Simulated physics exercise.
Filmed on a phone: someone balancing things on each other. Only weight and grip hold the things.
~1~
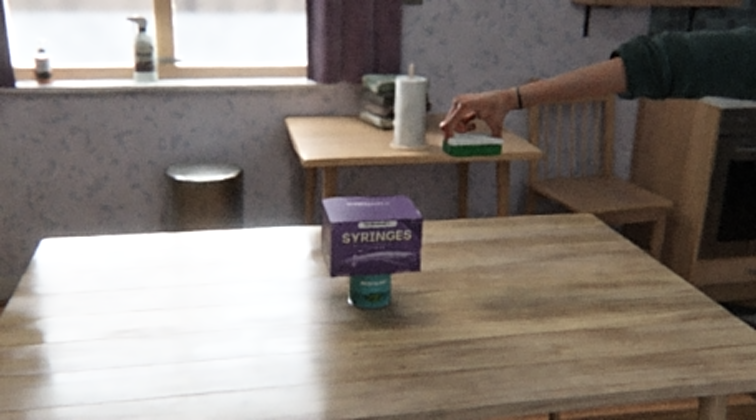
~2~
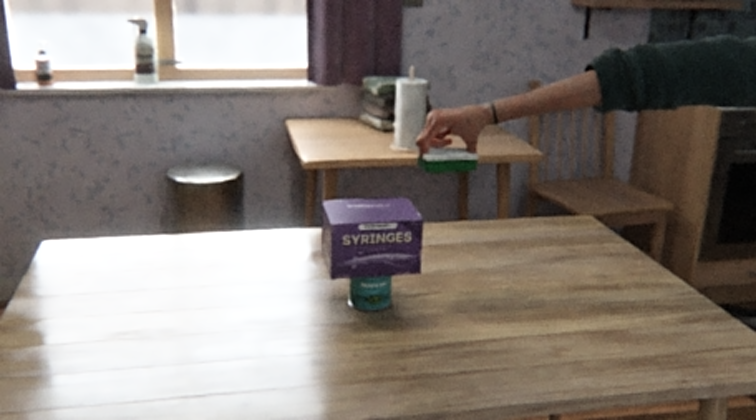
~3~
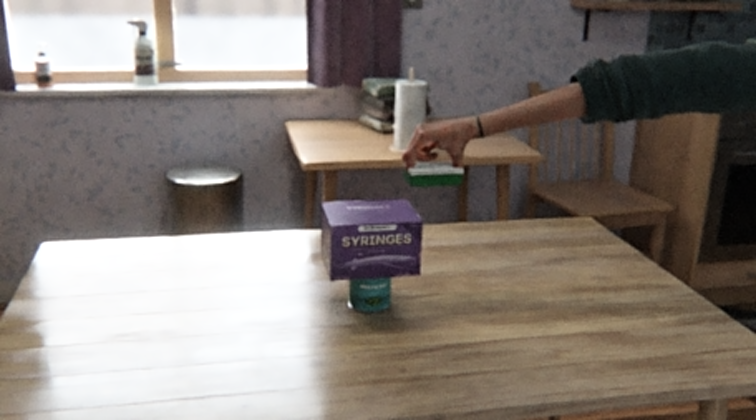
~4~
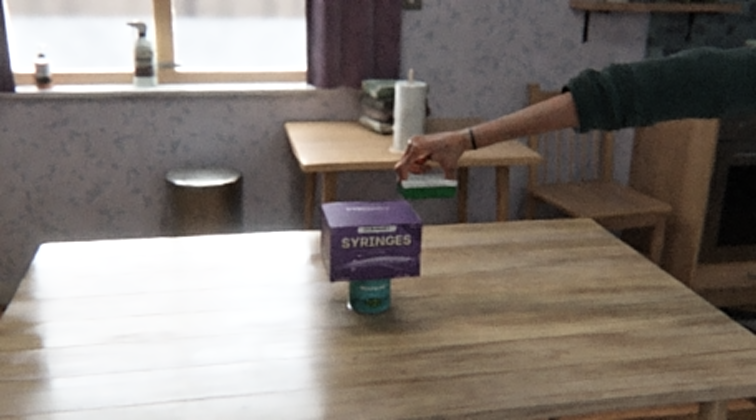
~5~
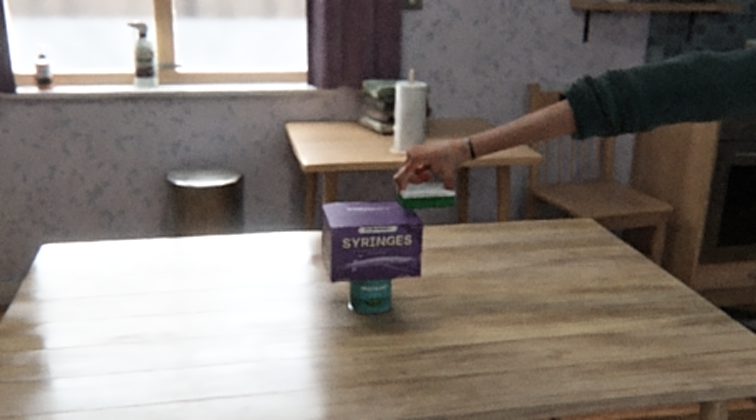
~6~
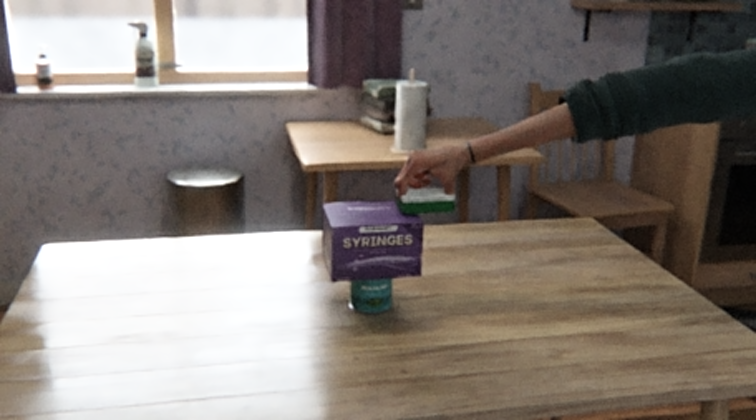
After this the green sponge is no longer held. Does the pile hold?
In the end the pile comes apart.
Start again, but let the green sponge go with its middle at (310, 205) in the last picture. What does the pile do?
Then it gives way.
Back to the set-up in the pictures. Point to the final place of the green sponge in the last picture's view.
Around (449, 294).
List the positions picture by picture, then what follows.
The first frame shows coming down; green sponge (472, 145); turquoise pot (370, 281).
The second frame shows coming down; green sponge (447, 160); turquoise pot (371, 283).
The third frame shows coming down; green sponge (433, 174); turquoise pot (370, 284).
The fourth frame shows coming down; green sponge (426, 186); turquoise pot (370, 285).
The fifth frame shows coming down; green sponge (425, 196); turquoise pot (371, 286).
The sixth frame shows in place under the hand; green sponge (425, 201); turquoise pot (371, 285).
Then, 0.30 s on from there, green sponge now fallen.
Then, 0.40 s on from there, things are still on the move.
In the end, fallen, green sponge; the other 2 unmoved. At the end, from the last picture's camera, green sponge near (449, 294). The pile gives way.
